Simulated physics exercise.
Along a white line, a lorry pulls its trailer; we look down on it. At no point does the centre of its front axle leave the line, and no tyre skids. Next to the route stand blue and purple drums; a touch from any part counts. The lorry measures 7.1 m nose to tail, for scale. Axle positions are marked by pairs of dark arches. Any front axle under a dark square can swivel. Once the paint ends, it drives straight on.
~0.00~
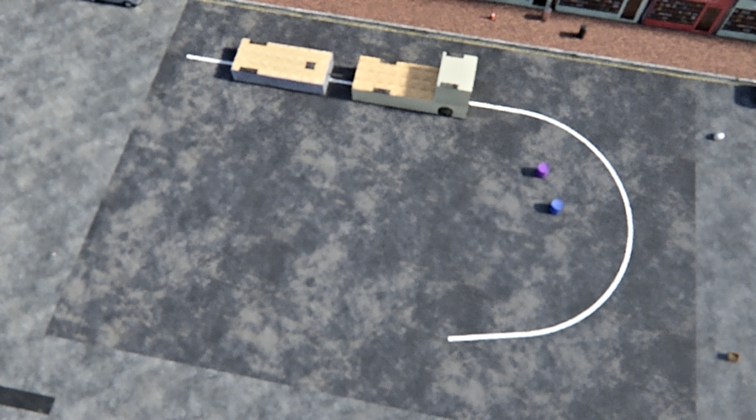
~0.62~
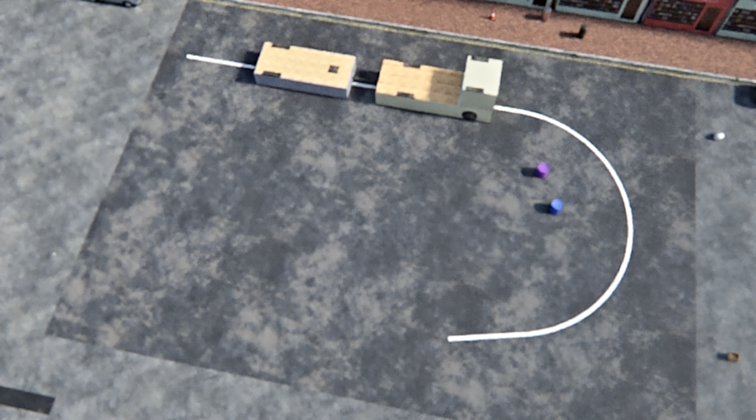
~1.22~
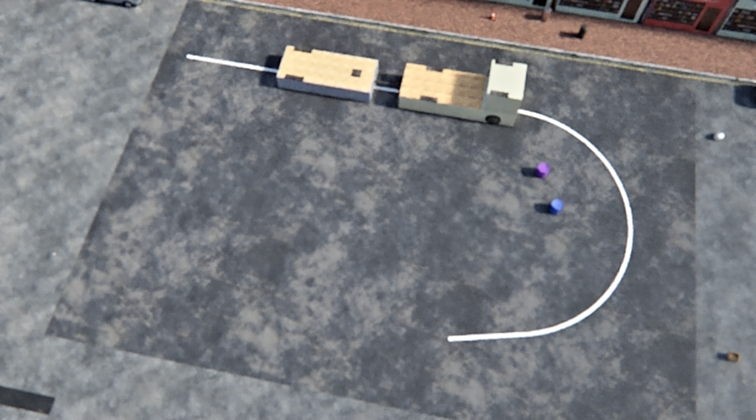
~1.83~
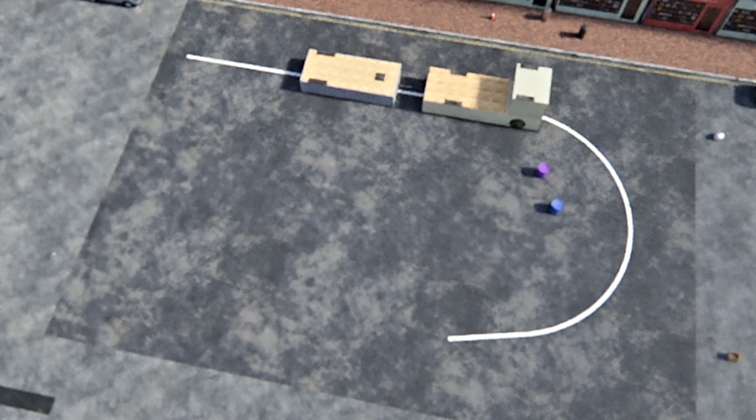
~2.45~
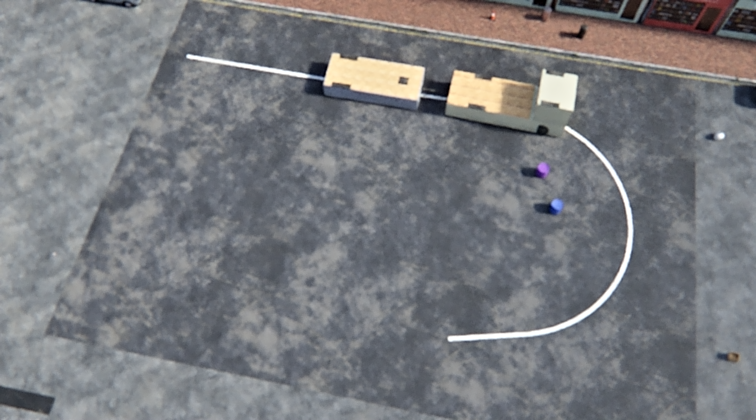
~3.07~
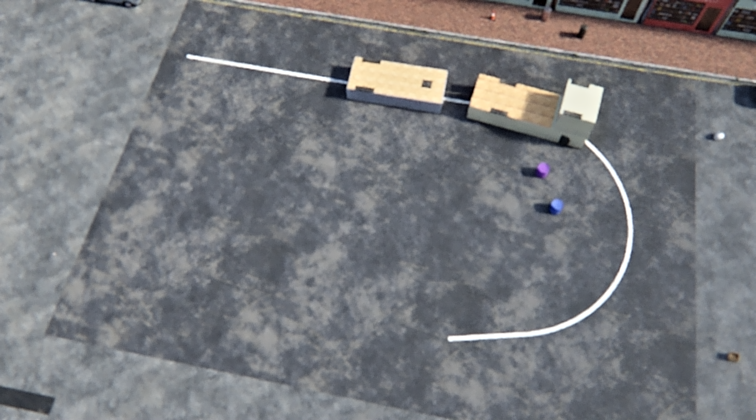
A lorry pulling a trailer rolled to the right along a white line, seen from above, then began turning slightly downward into the curve, with a purple and a blue object standing nearby.
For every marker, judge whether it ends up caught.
One by one: Blue: Clear, purple: Clear.
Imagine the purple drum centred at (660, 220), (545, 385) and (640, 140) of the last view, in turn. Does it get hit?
Try 1 touched, try 2 untouched, try 3 untouched.
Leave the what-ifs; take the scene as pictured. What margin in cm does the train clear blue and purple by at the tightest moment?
Blue 30 and purple 30.
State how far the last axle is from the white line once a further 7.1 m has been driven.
Roughly 10 centimetres.
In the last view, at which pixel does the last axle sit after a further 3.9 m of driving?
Approximate position: (427, 84).
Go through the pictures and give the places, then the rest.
Nose (469, 90); last axle (254, 56); still straight; blue (556, 207), purple (542, 171); 1 trailer, in the first picture.
Nose (493, 94); last axle (277, 60); still straight, in the second picture.
Nose (517, 98); last axle (299, 64); still straight, in the third picture.
Nose (541, 102); last axle (322, 67); still straight, in the fourth picture.
Nose (566, 109); last axle (345, 71); turned 2°, in the fifth picture.
Nose (589, 120); last axle (368, 75); turned 7°; blue (556, 207), purple (542, 171), in the sixth picture.
After 6.8 s, the last axle is at (496, 100) of the last picture, 30 cm off the line.
After 9.8 s, the last axle is at (573, 151) of the last picture, 180 cm off the line; purple has been passed with 35 cm to spare.
After 12.0 s, the last axle is at (594, 206) of the last picture, 235 cm off the line; blue has been passed with 35 cm to spare.
After 17.9 s, the last axle is at (415, 325) of the last picture, 55 cm off the line; 0 of 2 struck in all.
